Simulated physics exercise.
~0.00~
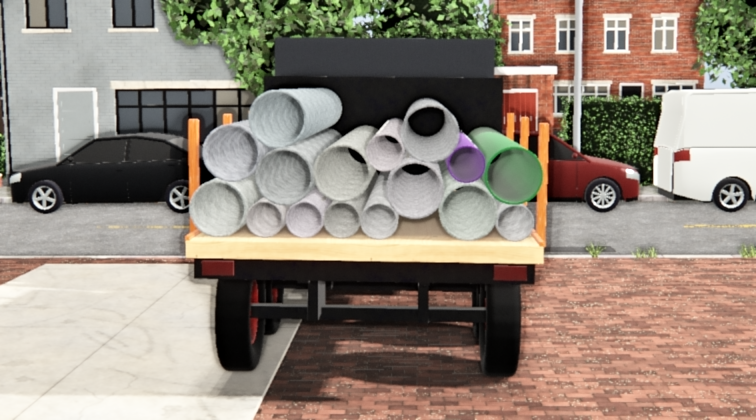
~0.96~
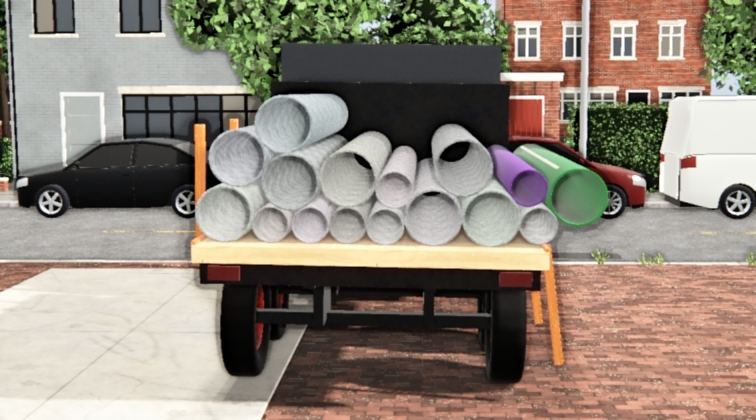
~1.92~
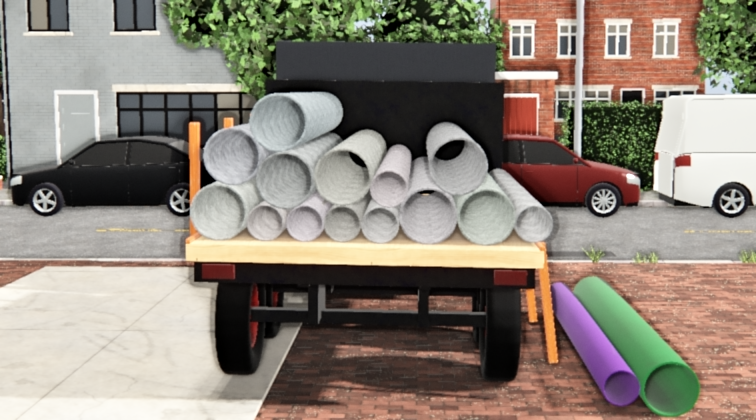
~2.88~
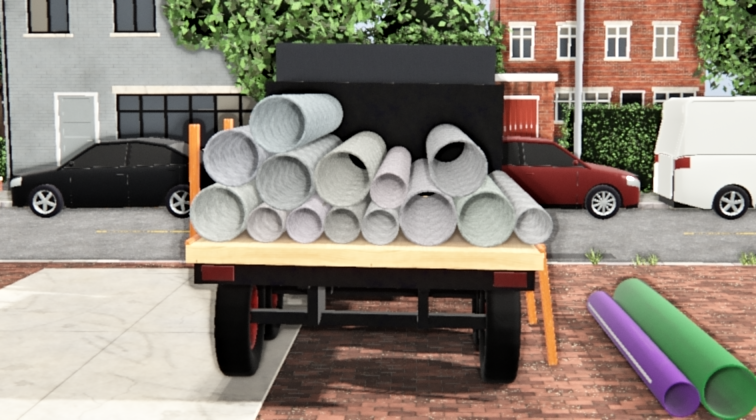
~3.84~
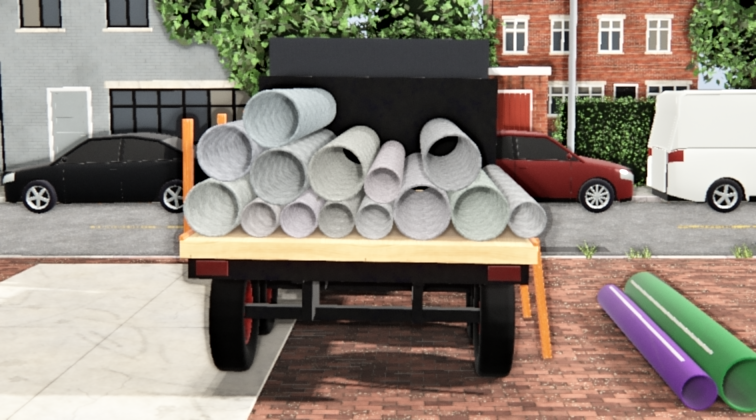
A flatbed lorry is parked on red brick paving, seen from behind, with a black car to the left and a red car and white van to the right across the road. Its deck carries a stack of pale grey pipes, with a purple and a green one at the right, between orange posts. The posts on the right swing out and down. The green pipe rolls over the right edge, and the purple one follows. Both land on the bricks and roll a little farther right, ending side by side while the grey pipes stay aboard.
